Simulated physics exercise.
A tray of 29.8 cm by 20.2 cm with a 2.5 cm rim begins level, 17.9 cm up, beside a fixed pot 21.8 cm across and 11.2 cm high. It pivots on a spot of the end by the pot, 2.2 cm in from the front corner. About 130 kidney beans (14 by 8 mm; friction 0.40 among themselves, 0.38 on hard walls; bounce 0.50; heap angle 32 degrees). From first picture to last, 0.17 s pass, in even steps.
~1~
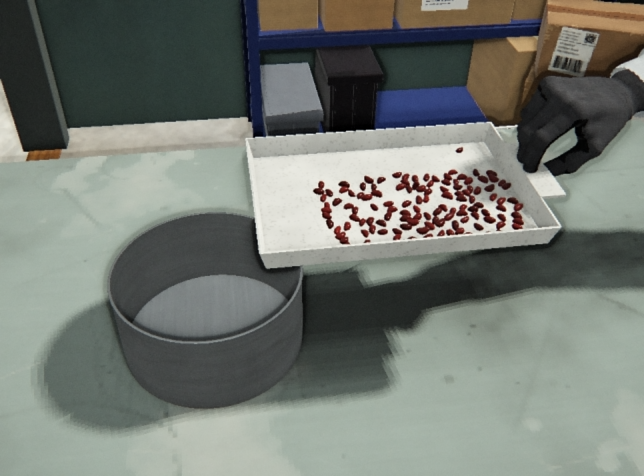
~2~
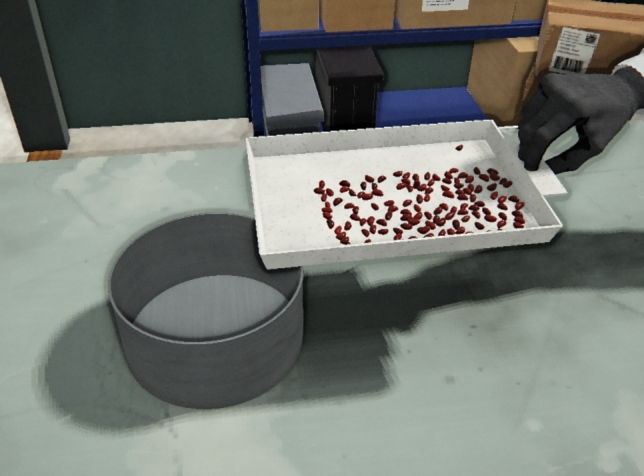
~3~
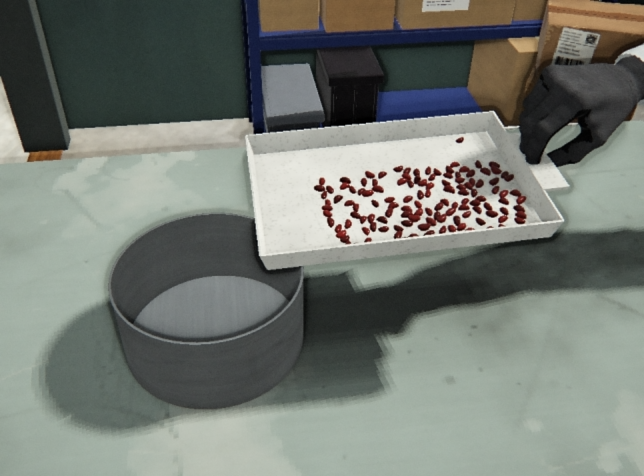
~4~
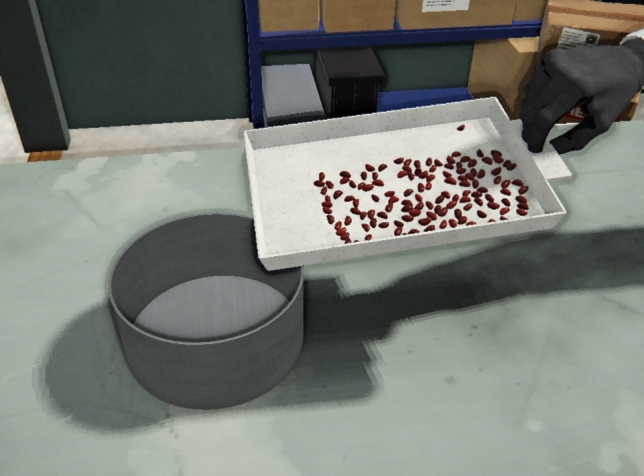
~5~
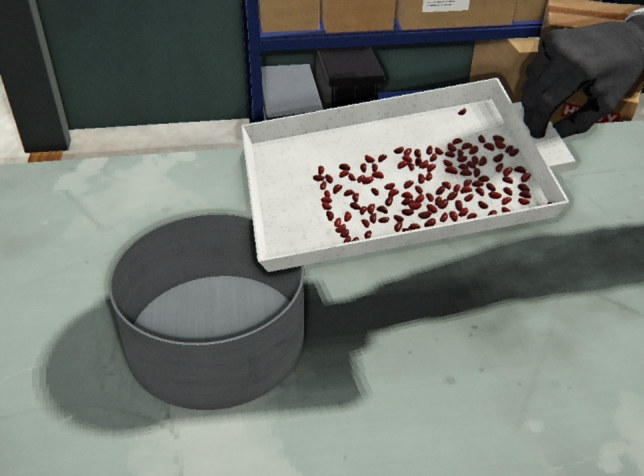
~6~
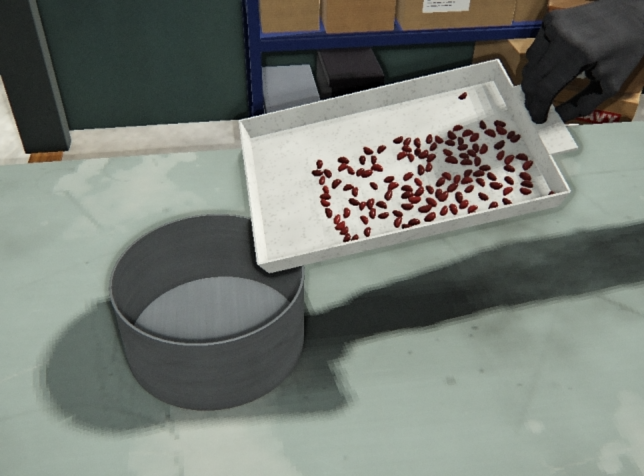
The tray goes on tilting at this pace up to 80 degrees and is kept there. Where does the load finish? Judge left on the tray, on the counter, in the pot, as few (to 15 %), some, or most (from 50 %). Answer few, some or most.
Left on the tray: Few; on the counter: Most; in the pot: Some.
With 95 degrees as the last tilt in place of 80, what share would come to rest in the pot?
Then about 40 per cent.
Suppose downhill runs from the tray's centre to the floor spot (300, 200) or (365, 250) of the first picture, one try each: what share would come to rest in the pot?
Some 65 and 0 per cent.
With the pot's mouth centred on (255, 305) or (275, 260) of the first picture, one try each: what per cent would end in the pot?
Some 90 and 5 per cent.
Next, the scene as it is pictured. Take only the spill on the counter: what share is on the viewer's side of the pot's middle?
Some 100 per cent.
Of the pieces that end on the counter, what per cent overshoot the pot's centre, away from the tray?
Some 80 per cent.
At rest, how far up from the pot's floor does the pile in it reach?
Some 1.0 cm.
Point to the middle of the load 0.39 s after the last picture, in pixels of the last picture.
Around (310, 235).
Then, 0.23 s after the last picture, tilt 48 degrees; the tray holds 100 %, the pot 0 %.
Then, 0.39 s after the last picture, tilt 70 degrees; the tray holds 100 %, the pot 0 %.
Then, 0.68 s after the last picture, tilt 80 degrees; the tray holds 10 %, the pot 25 %.
In the end, tray 5 %, counter 60 %, pot 30 %.
